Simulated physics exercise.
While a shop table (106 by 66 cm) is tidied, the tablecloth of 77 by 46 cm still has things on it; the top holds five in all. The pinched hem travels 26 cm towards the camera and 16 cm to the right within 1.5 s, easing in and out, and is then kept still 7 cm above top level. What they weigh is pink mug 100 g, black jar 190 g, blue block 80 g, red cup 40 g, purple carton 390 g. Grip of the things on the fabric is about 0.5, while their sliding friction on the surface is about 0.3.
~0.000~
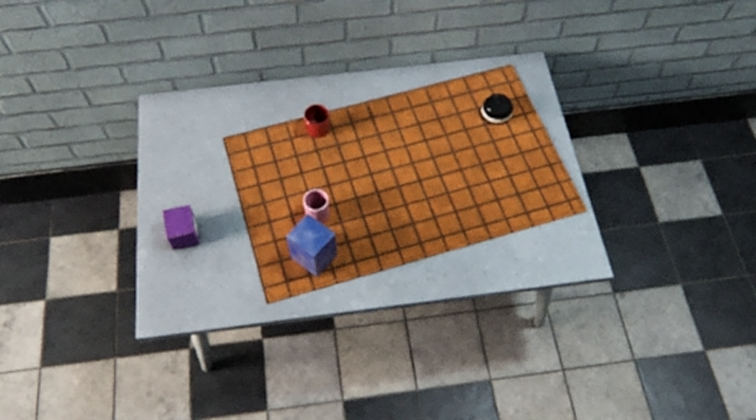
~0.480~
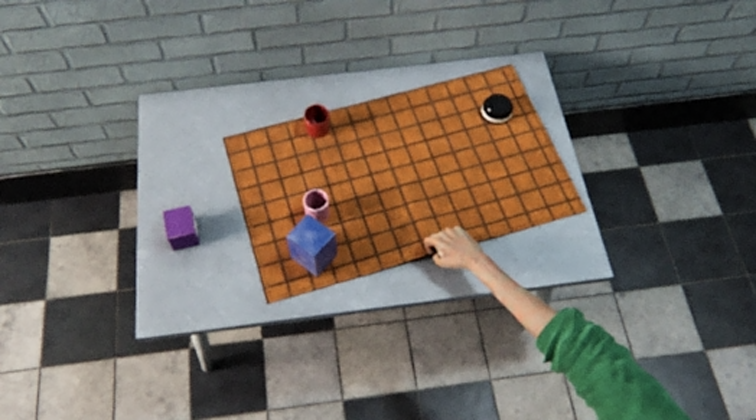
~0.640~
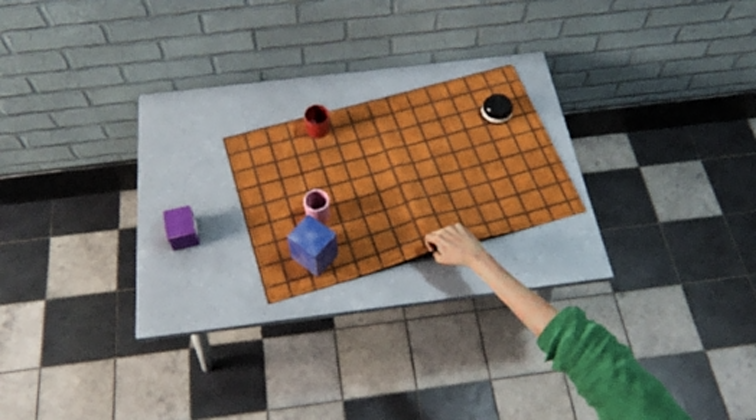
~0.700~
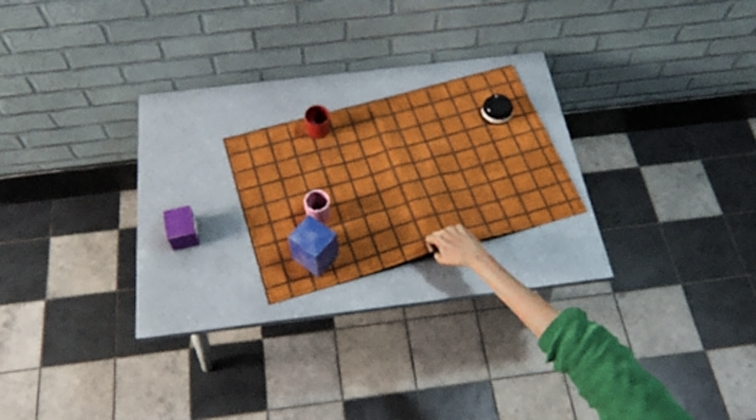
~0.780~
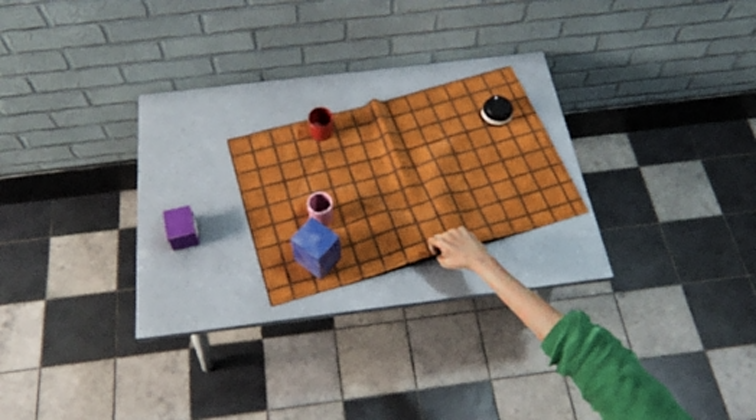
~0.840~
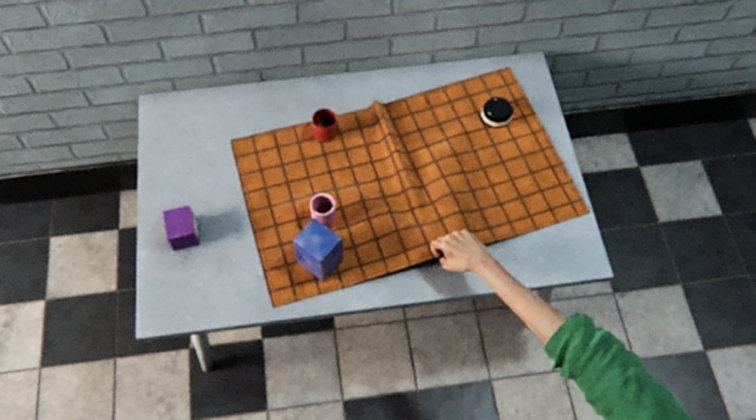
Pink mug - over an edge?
Yes.
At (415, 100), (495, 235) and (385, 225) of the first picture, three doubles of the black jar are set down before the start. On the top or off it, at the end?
By position: On, off, off.
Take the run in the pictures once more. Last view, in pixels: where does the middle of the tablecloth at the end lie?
Roughly at (488, 261) in the last picture.
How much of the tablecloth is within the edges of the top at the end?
About 65 per cent.
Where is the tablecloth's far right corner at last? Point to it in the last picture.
It settles at roughly (503, 133).
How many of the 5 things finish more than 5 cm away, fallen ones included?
My count is 4.
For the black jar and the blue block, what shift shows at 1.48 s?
Roughly black jar 15 cm and blue block 20 cm.
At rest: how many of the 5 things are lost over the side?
That gives 2.
By 1.2 s, 100 % of the tablecloth is still over the top; pink mug 9 cm off its start, red cup 11 cm off its start, blue block 8 cm off its start.
By 1.5 s, 90 % of the tablecloth is still over the top; pink mug 19 cm off its start, red cup 22 cm off its start, blue block 18 cm off its start.
By 1.8 s, 75 % of the tablecloth is still over the top; pink mug 30 cm off its start at (416, 286), blue block over the edge, red cup 30 cm off its start at (404, 193).
By 2.1 s, 65 % of the tablecloth is still over the top; pink mug over the edge, blue block over the edge, red cup 34 cm off its start.
By 3.7 s, 65 % of the tablecloth is still over the top; pink mug over the edge, blue block over the edge, red cup 34 cm off its start at (400, 212), black jar 23 cm off its start at (521, 183).
